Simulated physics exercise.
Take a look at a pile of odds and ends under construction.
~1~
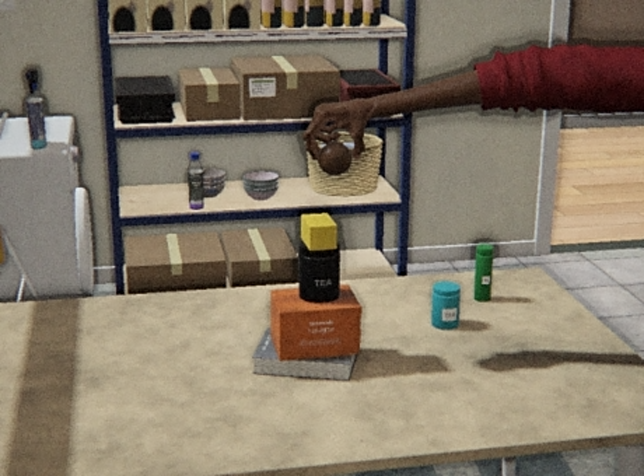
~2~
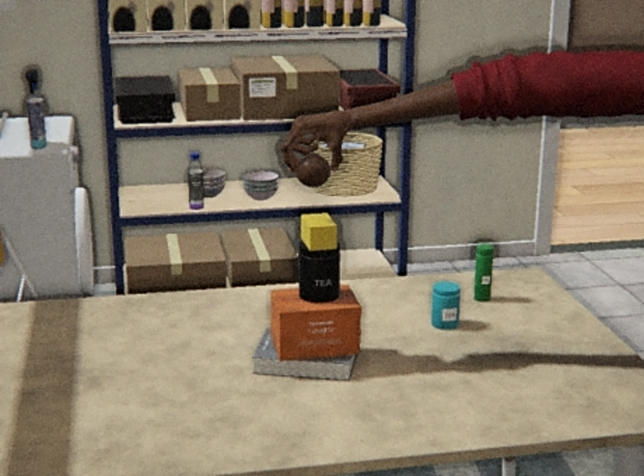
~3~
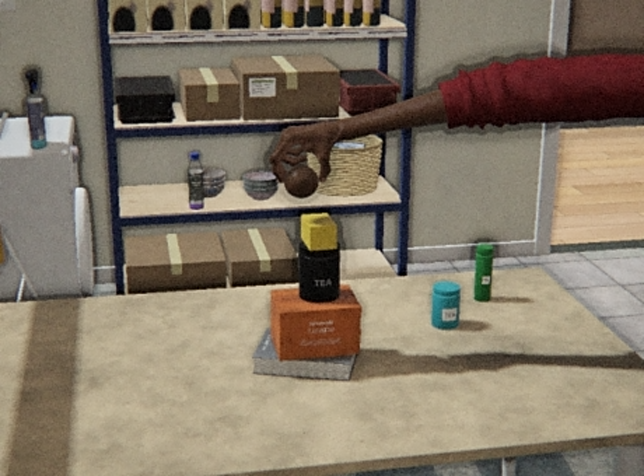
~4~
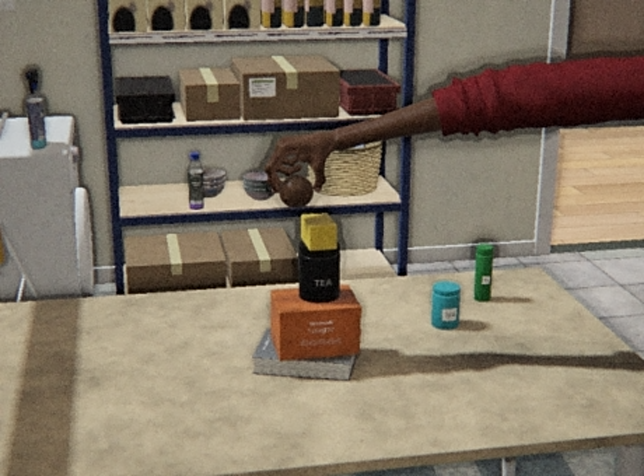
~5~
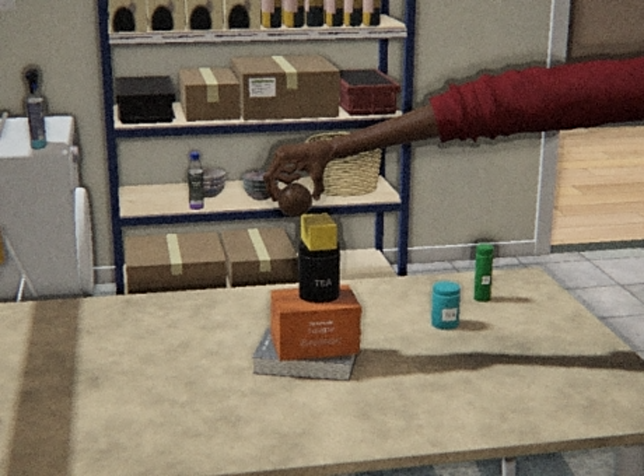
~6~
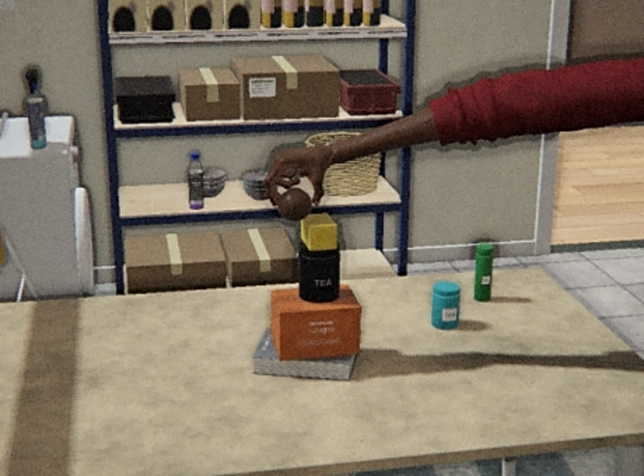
Hand in a red sleeve moving a brown onion left and lowering it onto the yellow block atop a small stack.
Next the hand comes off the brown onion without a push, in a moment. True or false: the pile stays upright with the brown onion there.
False.
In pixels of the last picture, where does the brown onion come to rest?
The object ends up somewhere around (189, 355).
Then, 0.30 s later than the last frame, brown onion now fallen.
Then, 0.50 s later than the last frame, things are still on the move.
Then, 1.50 s later than the last frame, nothing new.
When it is over, fallen, brown onion; the other 6 as before. End places, in pixels of the last picture, brown onion near (189, 355). The pile comes apart.
